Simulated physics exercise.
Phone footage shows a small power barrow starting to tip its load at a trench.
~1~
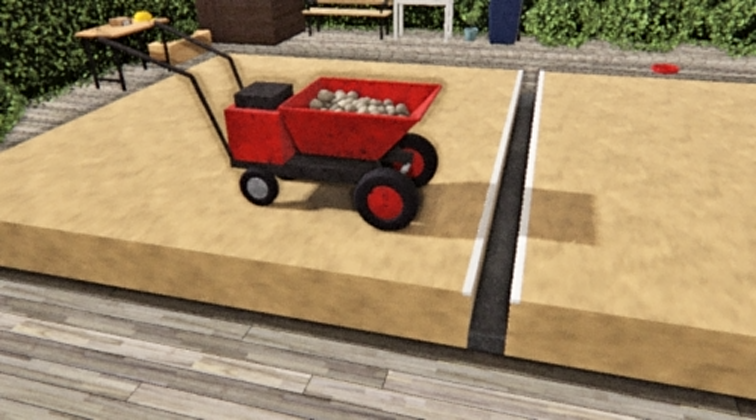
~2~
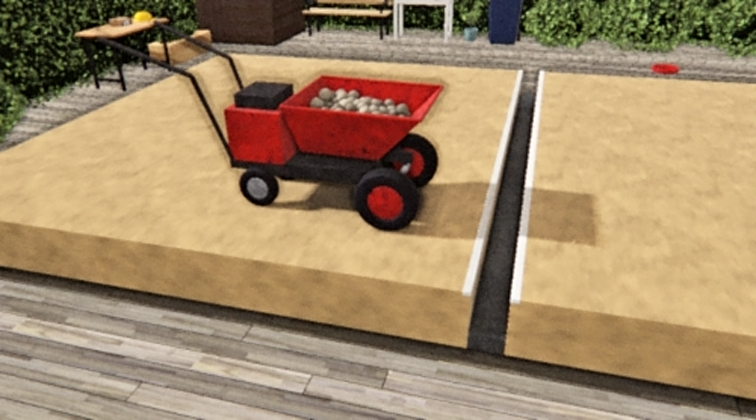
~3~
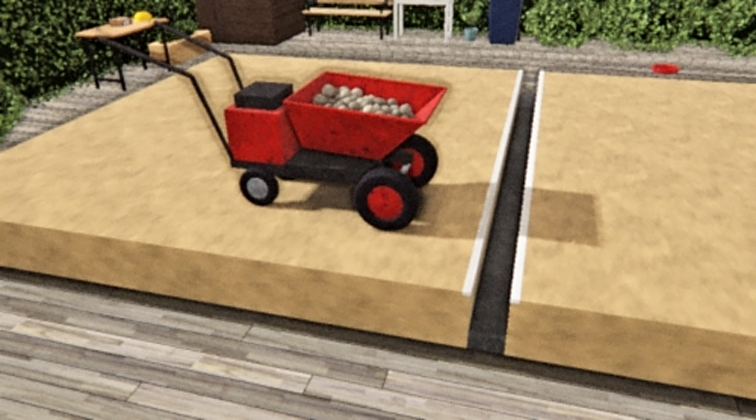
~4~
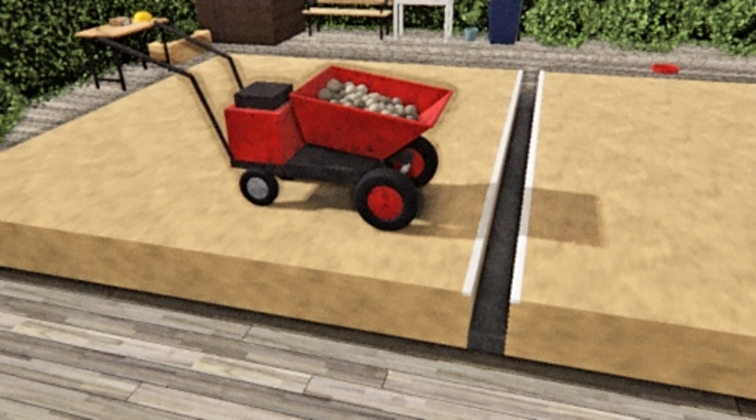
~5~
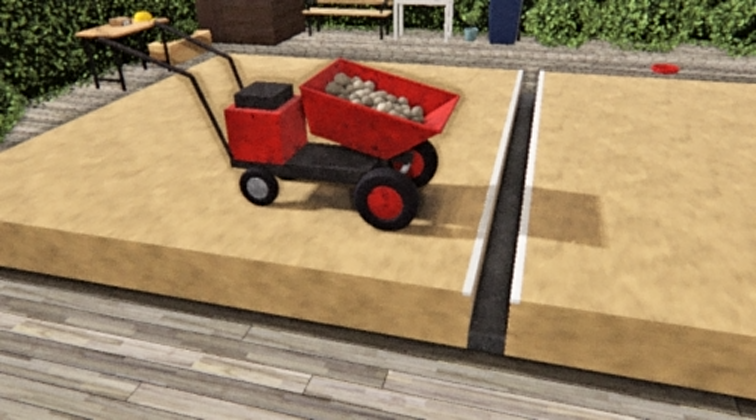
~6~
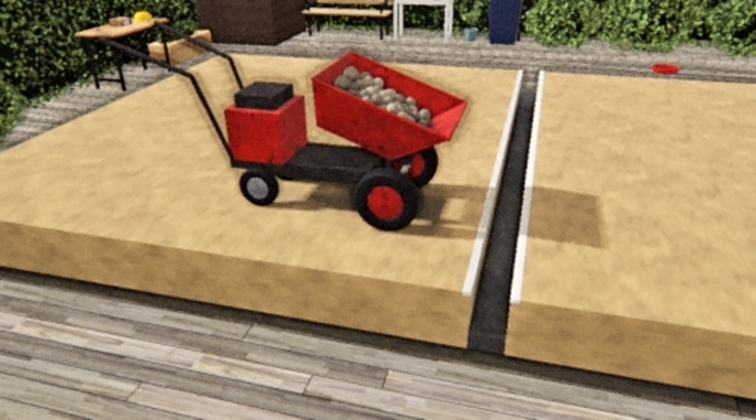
A red power barrow with black handles and wheels stands on a raised sandy slab, seen from slightly above and to one side, with wooden decking in front and hedges behind. Its red skip holds pale grey pebbles, left of a narrow dark trench edged with white lines. The skip sits level, then tilts gradually forward to the right, its back rising, while the wheels and camera stay still.
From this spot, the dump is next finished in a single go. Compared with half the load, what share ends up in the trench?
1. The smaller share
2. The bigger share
2, the bigger share.
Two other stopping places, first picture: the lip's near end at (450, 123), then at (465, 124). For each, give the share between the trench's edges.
The shares come out close to 10 and 0 per cent, in that order.
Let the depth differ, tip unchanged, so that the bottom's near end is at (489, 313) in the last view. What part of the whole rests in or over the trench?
60 %.
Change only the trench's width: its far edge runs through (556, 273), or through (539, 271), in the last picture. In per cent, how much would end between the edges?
Roughly 100 per cent, then roughly 100 per cent.
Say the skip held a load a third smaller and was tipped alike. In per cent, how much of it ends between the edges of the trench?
Close to 80 in a hundred.
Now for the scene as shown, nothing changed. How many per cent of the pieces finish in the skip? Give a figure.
Roughly 0 per cent.
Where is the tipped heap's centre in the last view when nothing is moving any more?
Near (508, 232).
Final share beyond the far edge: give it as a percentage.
Share: Near 25 %.
Shortly afterwards, skip tipped steeply; the whole lot in the skip.
Next, skip tipped right over; near two thirds in the skip; near a quarter in or heaped over the trench; a little beyond it; only a few falling.
Some moments later, skip tipped right over; only a few in the skip; the bulk in or heaped over the trench; near a quarter beyond it.
In the end, skip tipped right over; only a few short of the trench; the bulk in or heaped over the trench; near a quarter beyond it.
